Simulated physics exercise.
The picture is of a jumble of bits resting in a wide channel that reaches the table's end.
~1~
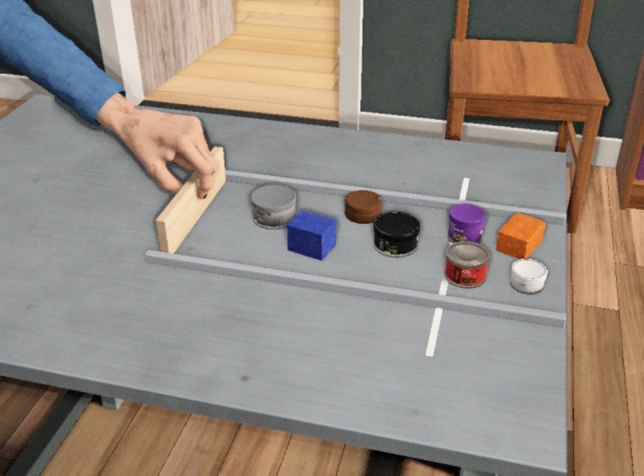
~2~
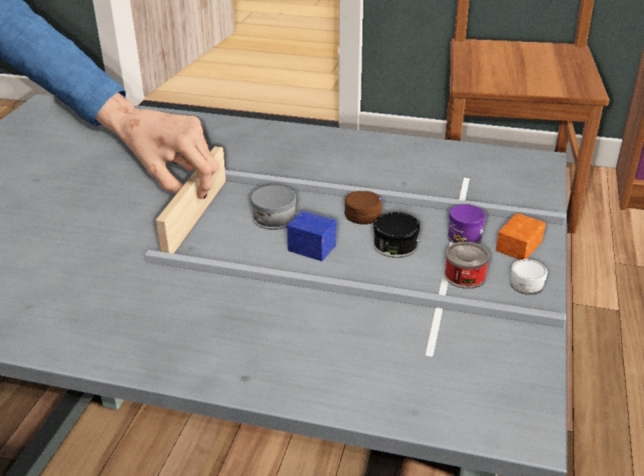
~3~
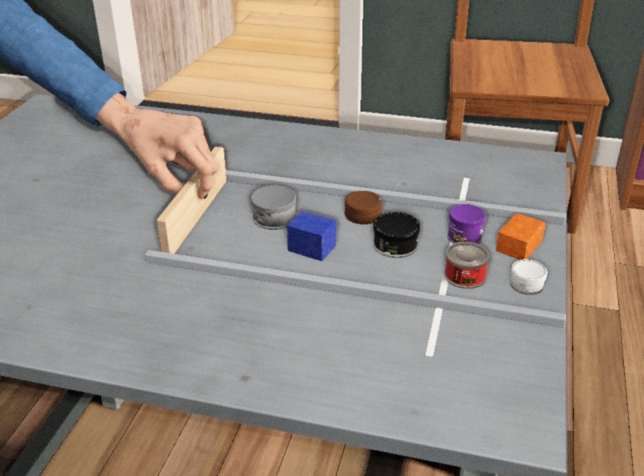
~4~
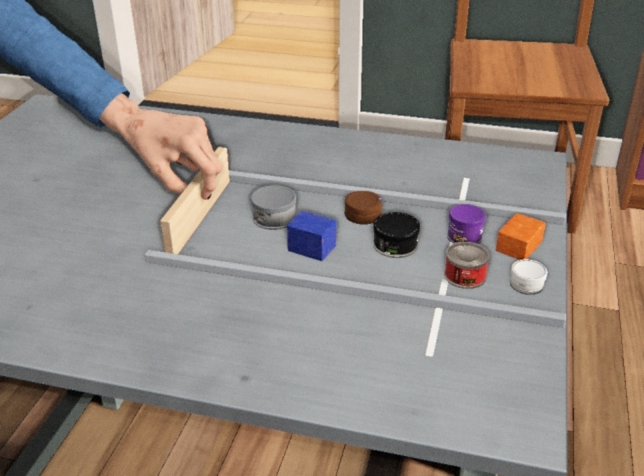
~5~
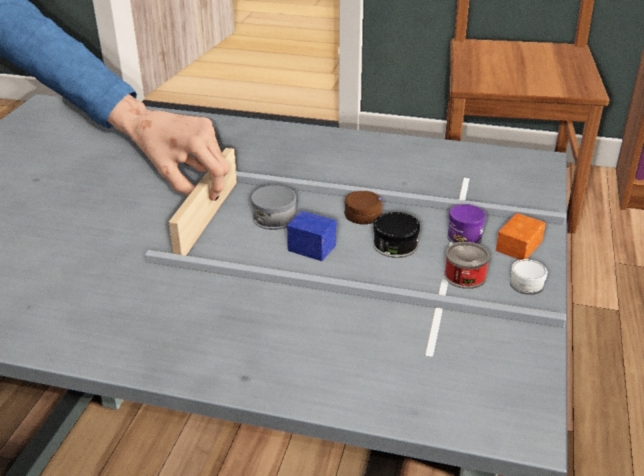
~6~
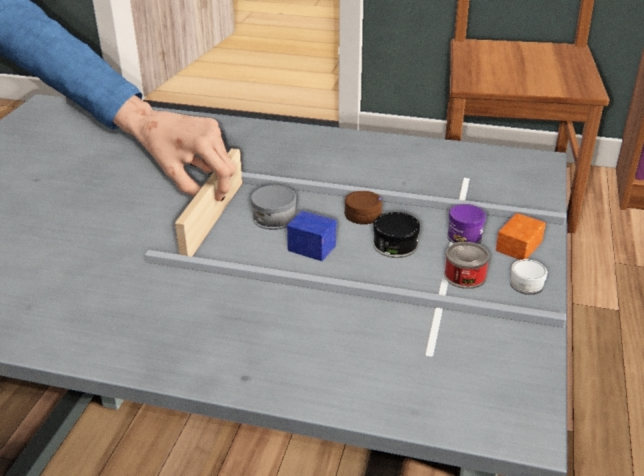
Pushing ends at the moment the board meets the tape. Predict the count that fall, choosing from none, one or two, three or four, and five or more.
What falls is not even one.
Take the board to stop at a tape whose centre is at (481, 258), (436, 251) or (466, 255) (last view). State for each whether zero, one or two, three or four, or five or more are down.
So in that order I'd say just one or two; none at all; zero.
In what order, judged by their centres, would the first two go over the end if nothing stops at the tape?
First comes the orange block, followed by the black tin.
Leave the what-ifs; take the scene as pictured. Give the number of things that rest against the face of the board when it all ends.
3 end up touching it.
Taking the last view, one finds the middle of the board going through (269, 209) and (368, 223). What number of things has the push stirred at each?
One spot: 1. Other spot: 4.
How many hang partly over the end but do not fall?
Count of overhanging things: 0.
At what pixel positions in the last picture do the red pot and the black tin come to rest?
The red pot finishes at (500, 283); the black tin finishes at (516, 257).
Soon after, none off yet; white pot at rest near (528, 277); orange block at rest near (520, 237); red pot at rest near (466, 265).
In the end, the number that fall off is zero.
